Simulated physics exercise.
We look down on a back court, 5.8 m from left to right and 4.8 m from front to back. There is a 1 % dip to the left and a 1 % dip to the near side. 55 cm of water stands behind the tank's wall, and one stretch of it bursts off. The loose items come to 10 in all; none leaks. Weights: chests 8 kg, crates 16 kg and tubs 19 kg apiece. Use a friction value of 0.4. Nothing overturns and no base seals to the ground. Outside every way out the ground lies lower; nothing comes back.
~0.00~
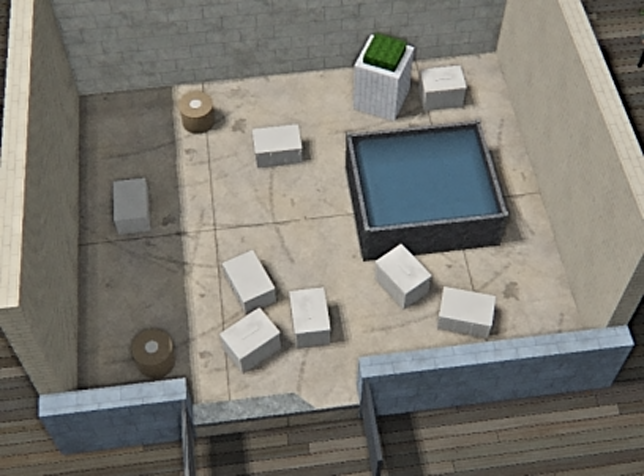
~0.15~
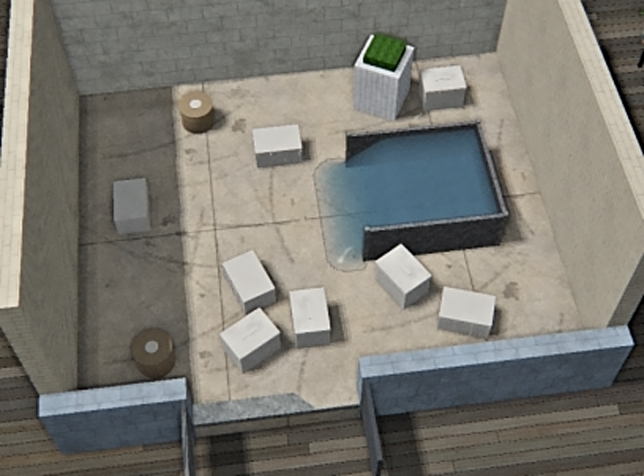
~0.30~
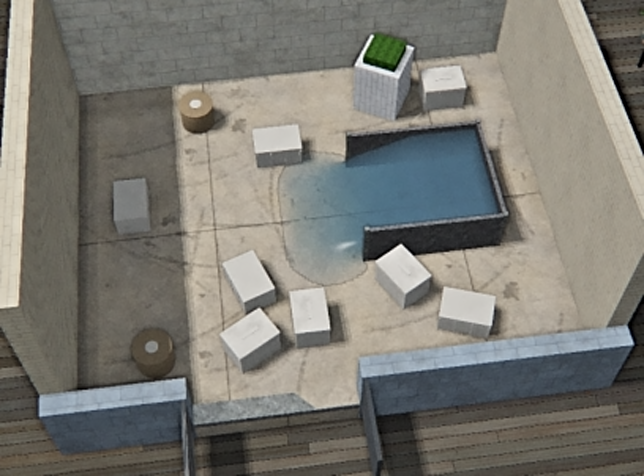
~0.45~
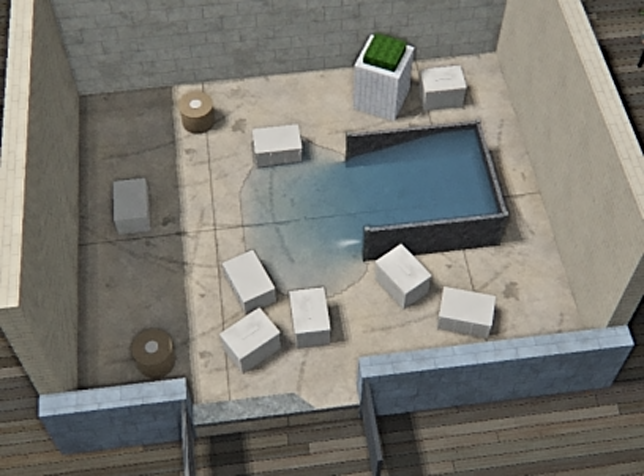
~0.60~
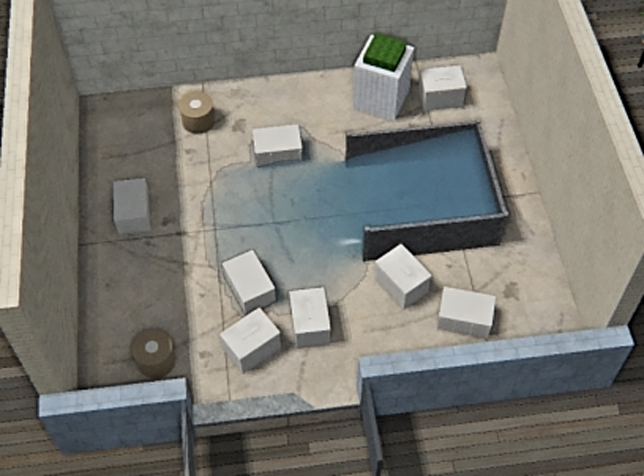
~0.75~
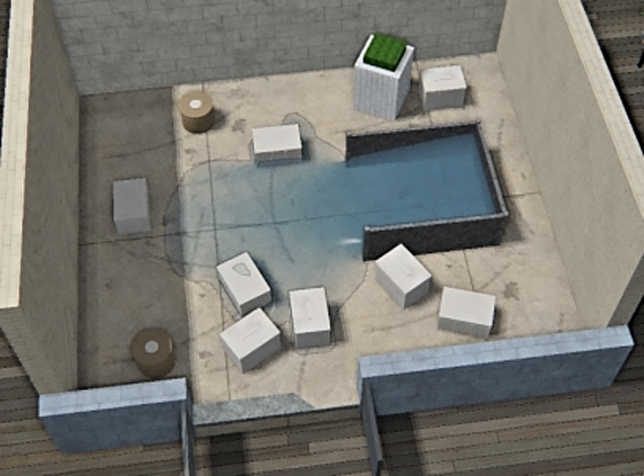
In a walled back court seen from above, the left side of a raised dark pool opens and blue water spreads leftward across the stone floor, passing among white crates, one of which shifts very slightly.
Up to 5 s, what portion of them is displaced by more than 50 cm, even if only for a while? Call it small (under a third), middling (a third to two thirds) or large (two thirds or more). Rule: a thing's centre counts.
Middling, a third to two thirds.
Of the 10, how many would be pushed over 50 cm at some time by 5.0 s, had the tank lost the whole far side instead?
Count: 3.
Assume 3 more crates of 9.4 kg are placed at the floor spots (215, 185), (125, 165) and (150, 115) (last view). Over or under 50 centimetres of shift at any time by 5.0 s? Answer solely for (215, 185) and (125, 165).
Taking them in order: Above the mark and above the mark.
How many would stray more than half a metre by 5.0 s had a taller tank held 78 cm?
Count: 7.
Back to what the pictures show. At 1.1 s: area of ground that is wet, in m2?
Wet: Near 10.5 m2.
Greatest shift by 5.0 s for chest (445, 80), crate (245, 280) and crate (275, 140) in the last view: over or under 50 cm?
Result, in order: Undershooting / overshooting / overshooting.
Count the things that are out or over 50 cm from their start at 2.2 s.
The count is 4.
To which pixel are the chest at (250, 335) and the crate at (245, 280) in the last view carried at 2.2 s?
Approx. (225, 402); approx. (111, 339).
After 1.1 s 0 of 10 are over 50 cm from their spots; 0 afloat.
After 2.2 s 4 of 10 are over 50 cm from their spots; 2 afloat.
After 3.5 s 4 of 10 are over 50 cm from their spots; 3 afloat.
After 5.0 s 6 of 10 are over 50 cm from their spots, and 6 have been at some point; 2 afloat.
